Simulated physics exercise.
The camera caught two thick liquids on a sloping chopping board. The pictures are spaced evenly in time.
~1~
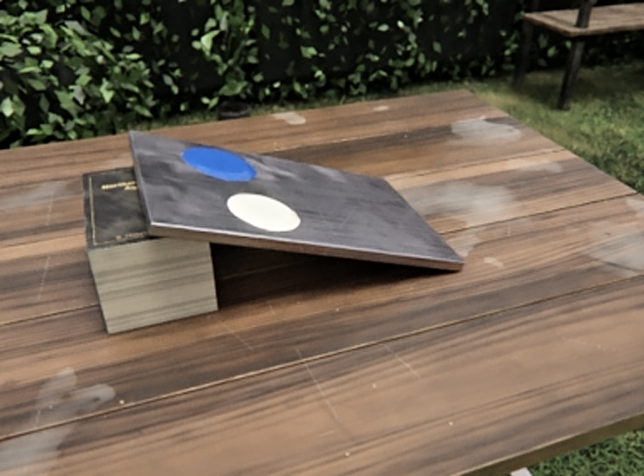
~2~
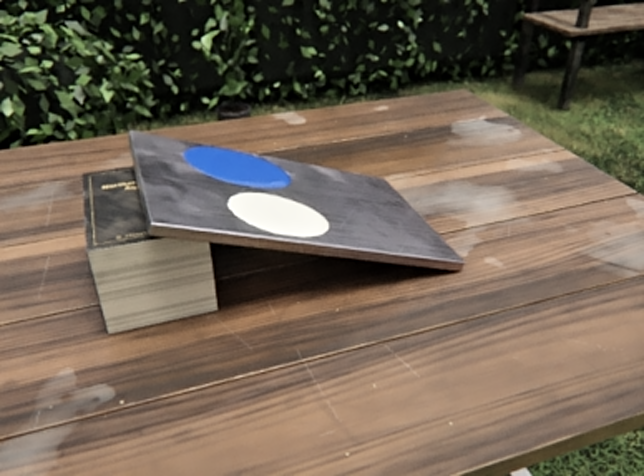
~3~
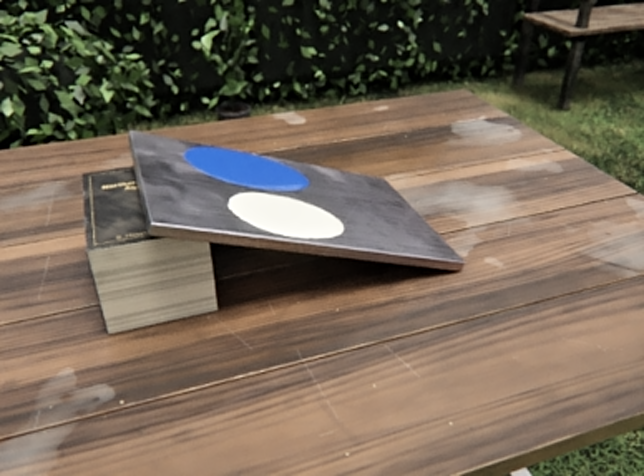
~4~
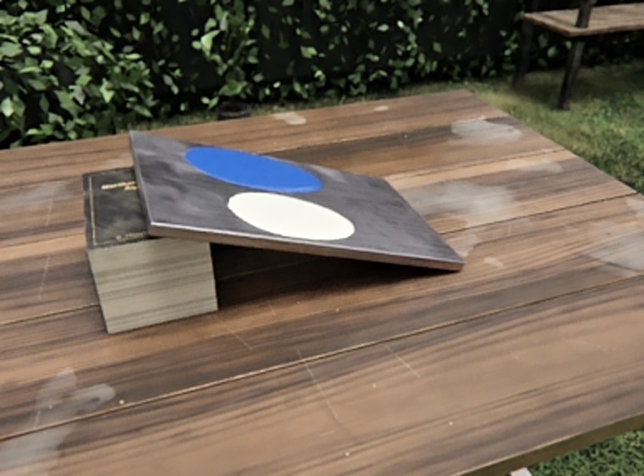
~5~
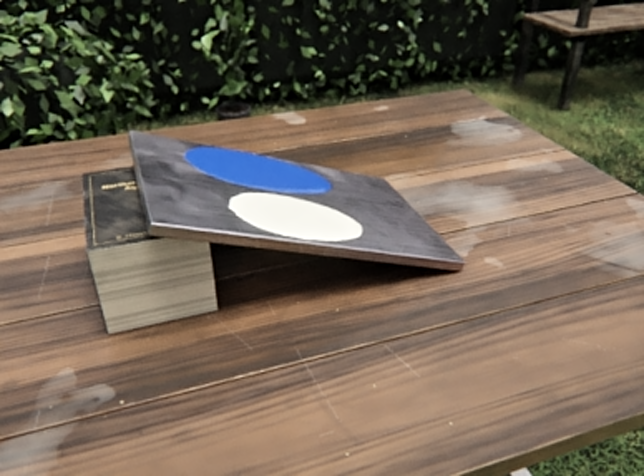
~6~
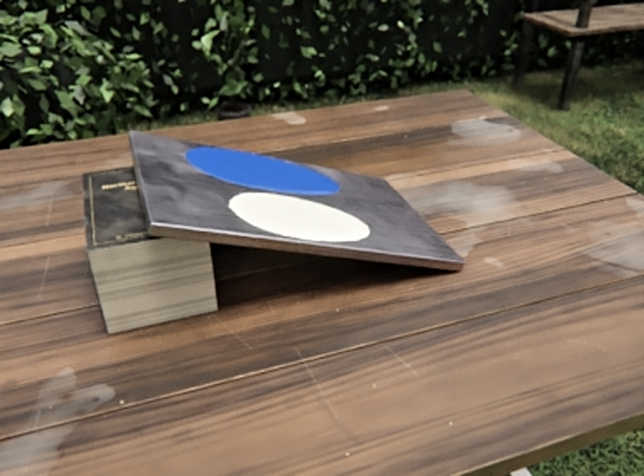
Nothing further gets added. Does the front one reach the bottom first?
No, the back one does.
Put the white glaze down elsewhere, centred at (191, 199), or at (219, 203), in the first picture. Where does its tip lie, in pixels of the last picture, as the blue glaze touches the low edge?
On the first try its tip is near (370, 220), and on the second try near (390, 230).
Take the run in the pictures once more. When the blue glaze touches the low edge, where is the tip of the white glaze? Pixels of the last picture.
I'd put the front somewhere near (416, 232).
Shortly, the white glaze is three quarters of the way down; the blue glaze is three quarters of the way down.
Then, the white glaze is three quarters of the way down; the blue glaze is close to the edge.
At the finish, the white glaze is close to the edge; the blue glaze is at the low edge.
